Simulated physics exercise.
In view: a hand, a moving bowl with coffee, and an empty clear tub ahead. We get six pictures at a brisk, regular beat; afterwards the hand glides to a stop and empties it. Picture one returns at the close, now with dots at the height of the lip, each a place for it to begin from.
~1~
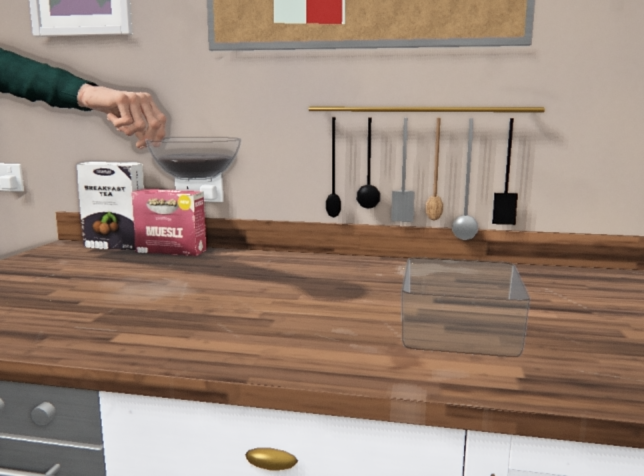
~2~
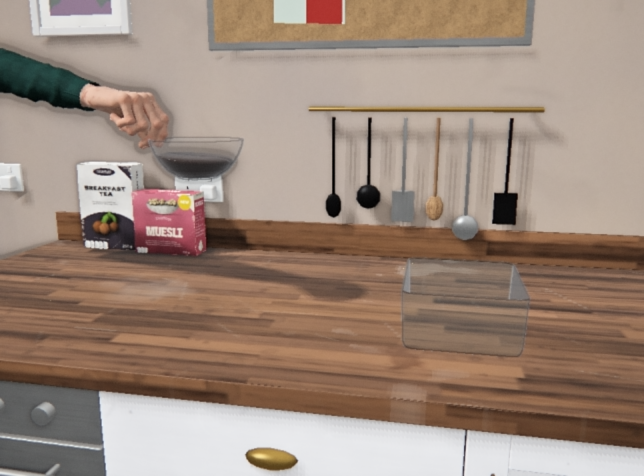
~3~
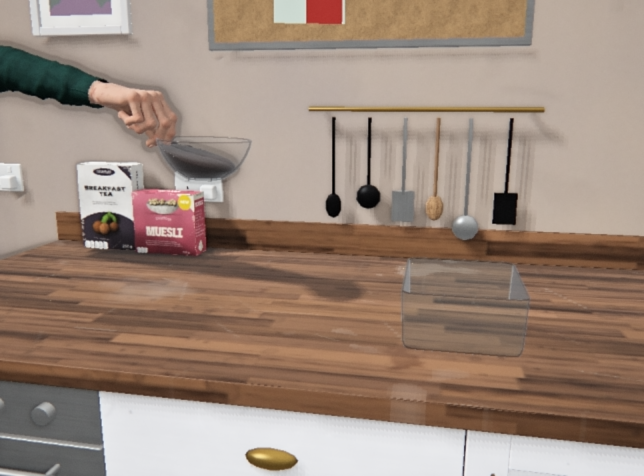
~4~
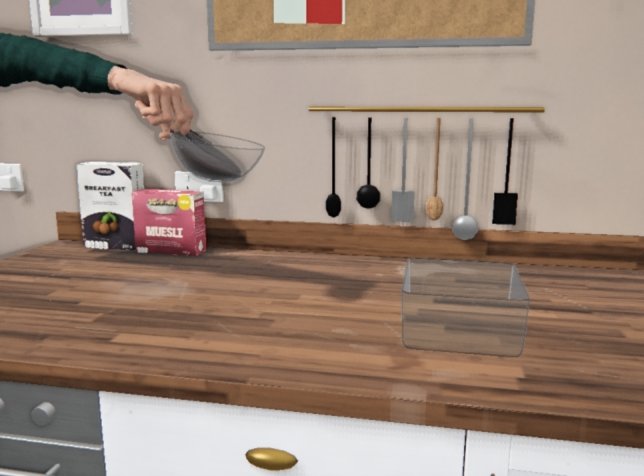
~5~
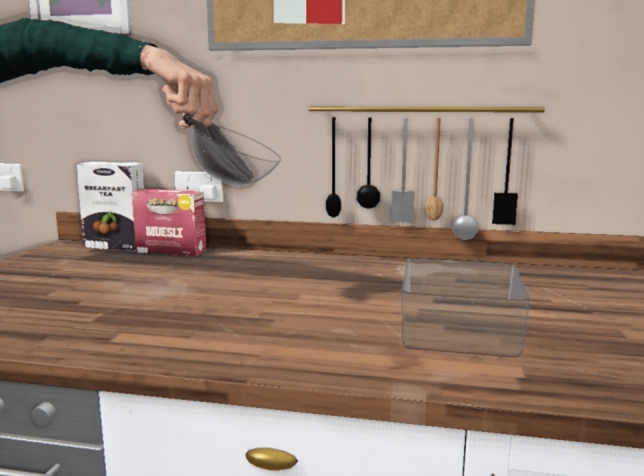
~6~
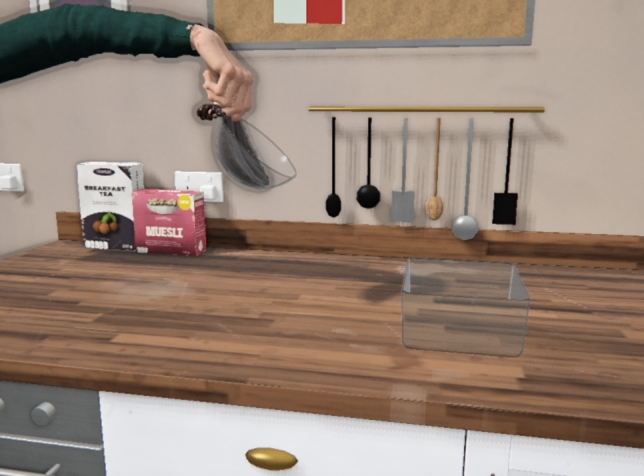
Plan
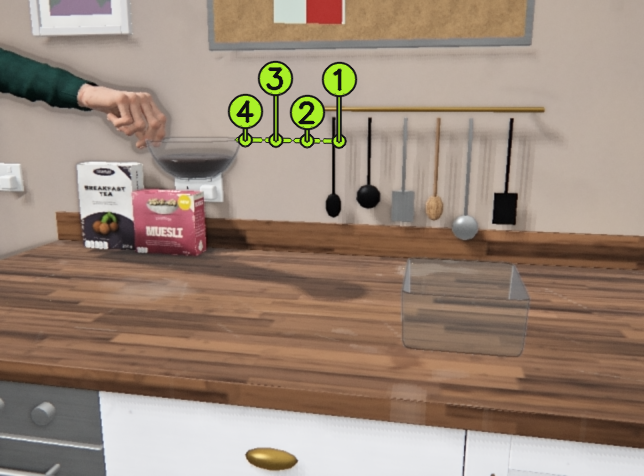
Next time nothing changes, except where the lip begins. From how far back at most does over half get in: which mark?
Take 3.
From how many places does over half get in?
Three.
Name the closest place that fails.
Here it is place 4.
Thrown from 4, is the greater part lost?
Yes, that goes wrong.
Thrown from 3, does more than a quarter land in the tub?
Yes, it does.
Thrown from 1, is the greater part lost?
No, not at all.
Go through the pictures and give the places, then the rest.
The first picture shows upright, lip at (237, 139); tub from (402, 346) to (523, 356); nothing has left yet.
The second picture shows upright, lip at (240, 139); nothing has left yet.
The third picture shows upright, lip at (248, 141); nothing has left yet.
The fourth picture shows tipped about 10°, lip at (262, 148); coffee is over the rim, down to (180, 131).
The fifth picture shows tipped about 24°, lip at (278, 160); coffee is over the rim, down to (206, 125).
The sixth picture shows tipped about 42°, lip at (294, 176); coffee is over the rim, down to (205, 119).
On the marked copy, 1 at (339, 141); 2 at (307, 140); 3 at (275, 140); 4 at (245, 139).
If 1 is chosen, about 67 % lands in the tub, 10 % falls short and 23 % goes beside or beyond.
If 2 is chosen, about 72 % lands in the tub, 17 % falls short and 11 % goes beside or beyond.
If 3 is chosen, about 64 % lands in the tub, 16 % falls short and 19 % goes beside or beyond.
If 4 is chosen, about 33 % lands in the tub, 57 % falls short and 10 % goes beside or beyond.
